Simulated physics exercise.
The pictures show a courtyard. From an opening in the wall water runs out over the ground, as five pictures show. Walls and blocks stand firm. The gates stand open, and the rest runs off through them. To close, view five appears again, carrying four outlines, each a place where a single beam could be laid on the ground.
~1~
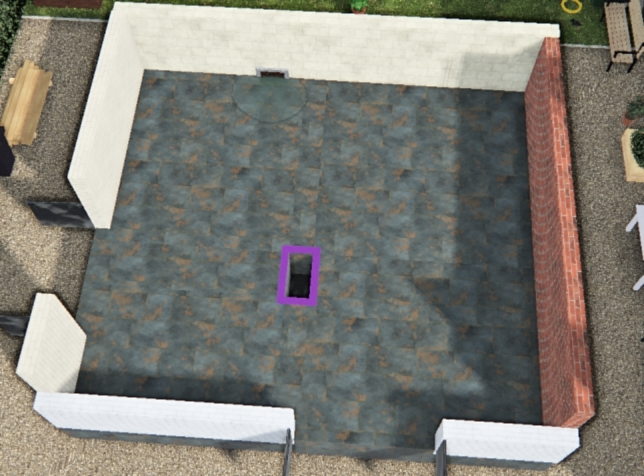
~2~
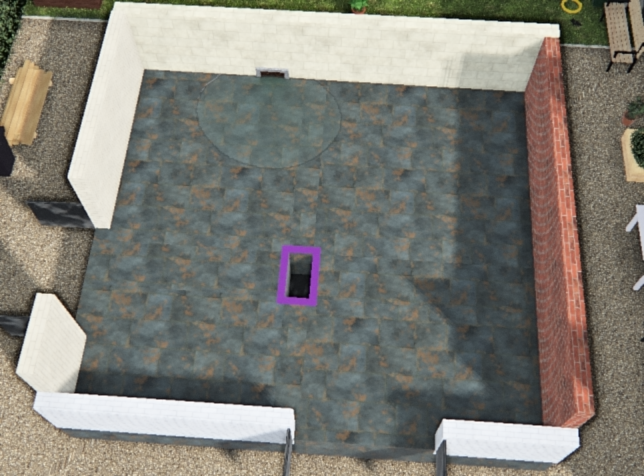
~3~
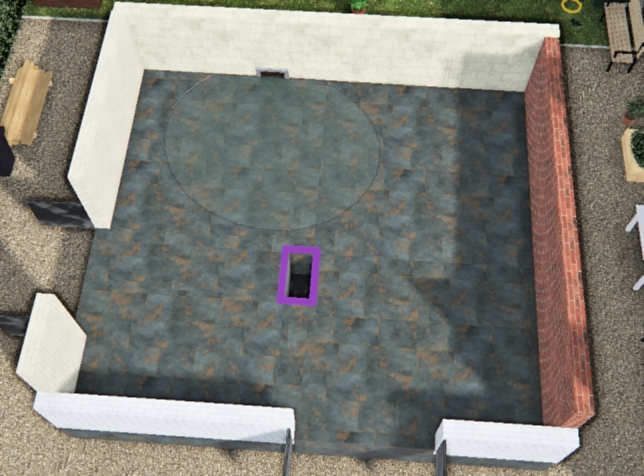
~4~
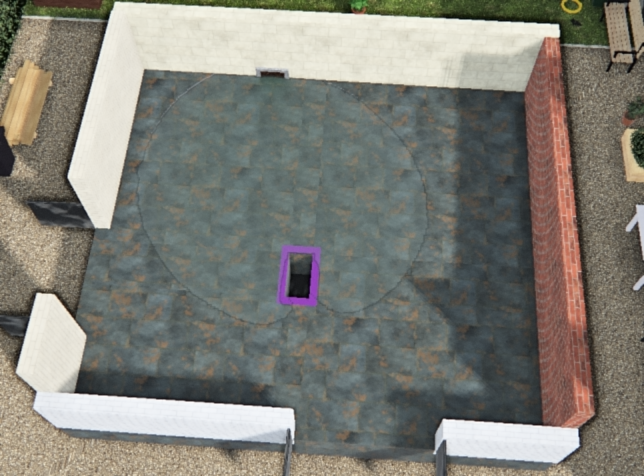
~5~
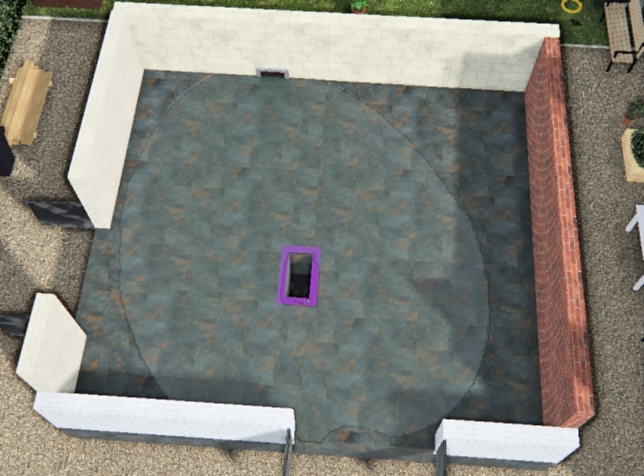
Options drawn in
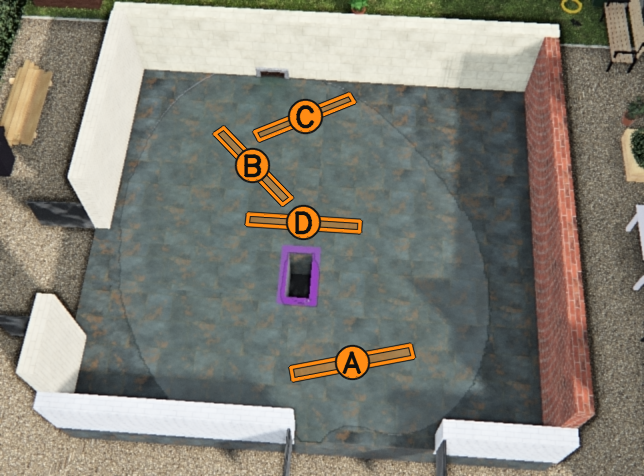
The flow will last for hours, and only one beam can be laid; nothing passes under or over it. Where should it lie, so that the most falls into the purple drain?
A works best here.
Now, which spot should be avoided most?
D it is.
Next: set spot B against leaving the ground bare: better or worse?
Worse.
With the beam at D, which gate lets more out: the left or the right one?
More leaves on the right.
In orange, A from (292, 373) to (411, 351); B from (219, 130) to (287, 201); C from (257, 135) to (351, 98); D from (247, 219) to (359, 226).
With A, about 20 % of the stream goes into the purple drain, about 78 % out by the gates.
With B, about 9 % of the stream goes into the purple drain, about 90 % out by the gates.
With C, about 7 % of the stream goes into the purple drain, about 91 % out by the gates.
With D, about 3 % of the stream goes into the purple drain, about 97 % out by the gates.
